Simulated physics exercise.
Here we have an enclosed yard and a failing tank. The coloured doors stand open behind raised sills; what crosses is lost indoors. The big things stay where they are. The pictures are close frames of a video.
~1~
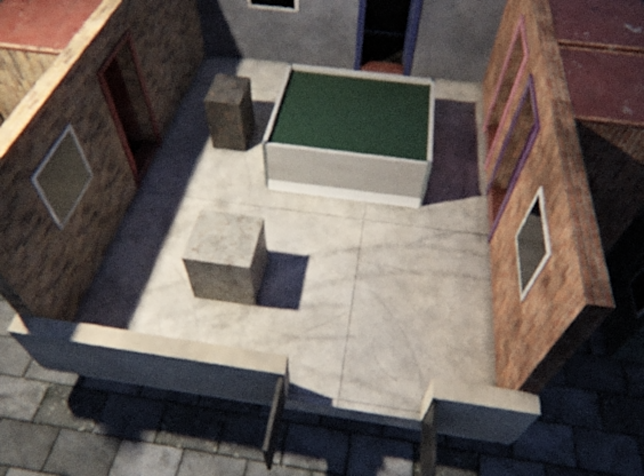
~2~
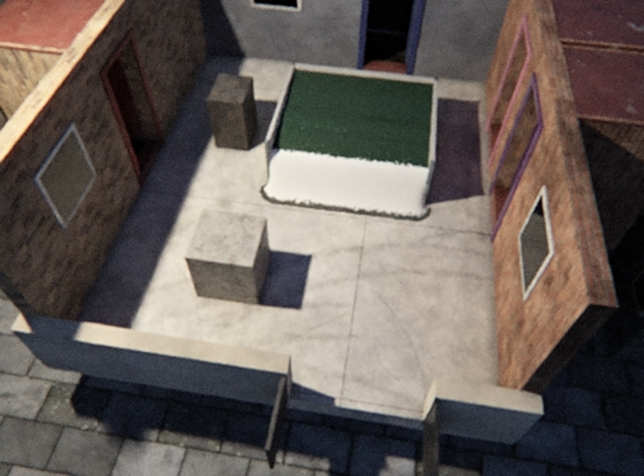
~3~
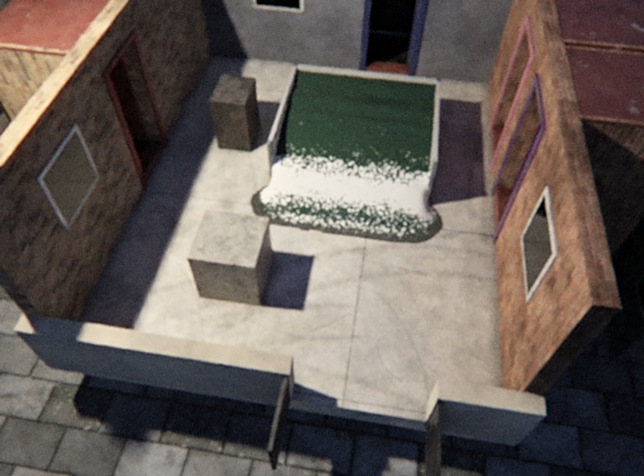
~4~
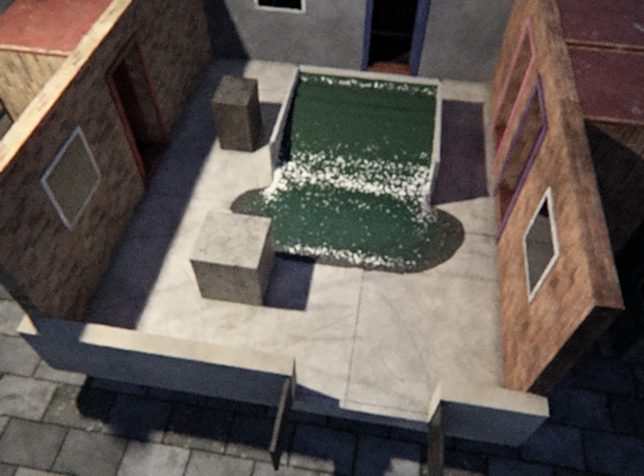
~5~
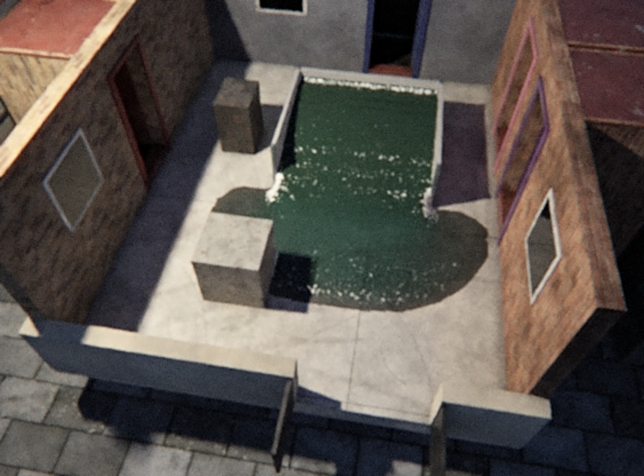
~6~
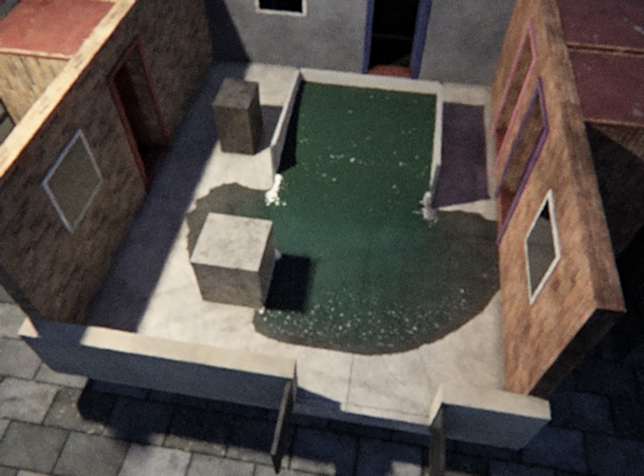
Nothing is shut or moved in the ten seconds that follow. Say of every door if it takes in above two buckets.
In the end: The red door admits no more than that; the purple door admits no more than that; the blue door admits no more than that; the pink door admits no more than that.
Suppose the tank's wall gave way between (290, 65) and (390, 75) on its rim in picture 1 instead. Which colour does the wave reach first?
I say the door marked blue.
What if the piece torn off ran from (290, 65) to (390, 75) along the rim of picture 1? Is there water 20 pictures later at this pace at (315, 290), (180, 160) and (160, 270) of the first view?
In that order: Not flooded, under water, wet.
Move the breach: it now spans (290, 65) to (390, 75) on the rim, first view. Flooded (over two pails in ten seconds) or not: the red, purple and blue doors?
One by one: Red takes less, purple holds, blue goes over.
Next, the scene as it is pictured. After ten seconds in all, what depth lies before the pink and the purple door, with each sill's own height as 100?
About 30 and 10 per cent.
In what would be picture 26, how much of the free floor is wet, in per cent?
Roughly 65 per cent.
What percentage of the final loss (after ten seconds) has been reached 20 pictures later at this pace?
Near 60 in a hundred.
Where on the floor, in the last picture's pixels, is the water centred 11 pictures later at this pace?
I would point to (329, 241).
A moment on, water covers 45 % of the floor; the red door not reached, the purple door wet at the sill, nothing in, the blue door not reached, the pink door not reached.
Next, water covers 55 % of the floor; the red door wet at the sill, nothing in, the purple door wet at the sill, nothing in, the blue door not reached, the pink door not reached.
Then, water covers 65 % of the floor; the red door wet at the sill, nothing in, the purple door wet at the sill, nothing in, the blue door not reached, the pink door not reached.
Later, water covers 85 % of the floor; the red door wet at the sill, nothing in, the purple door wet at the sill, nothing in, the blue door not reached, the pink door wet at the sill, nothing in.
In the end, water covers 100 % of the floor; the red door wet at the sill, nothing in, the purple door wet at the sill, nothing in, the blue door wet at the sill, nothing in, the pink door wet at the sill, nothing in.
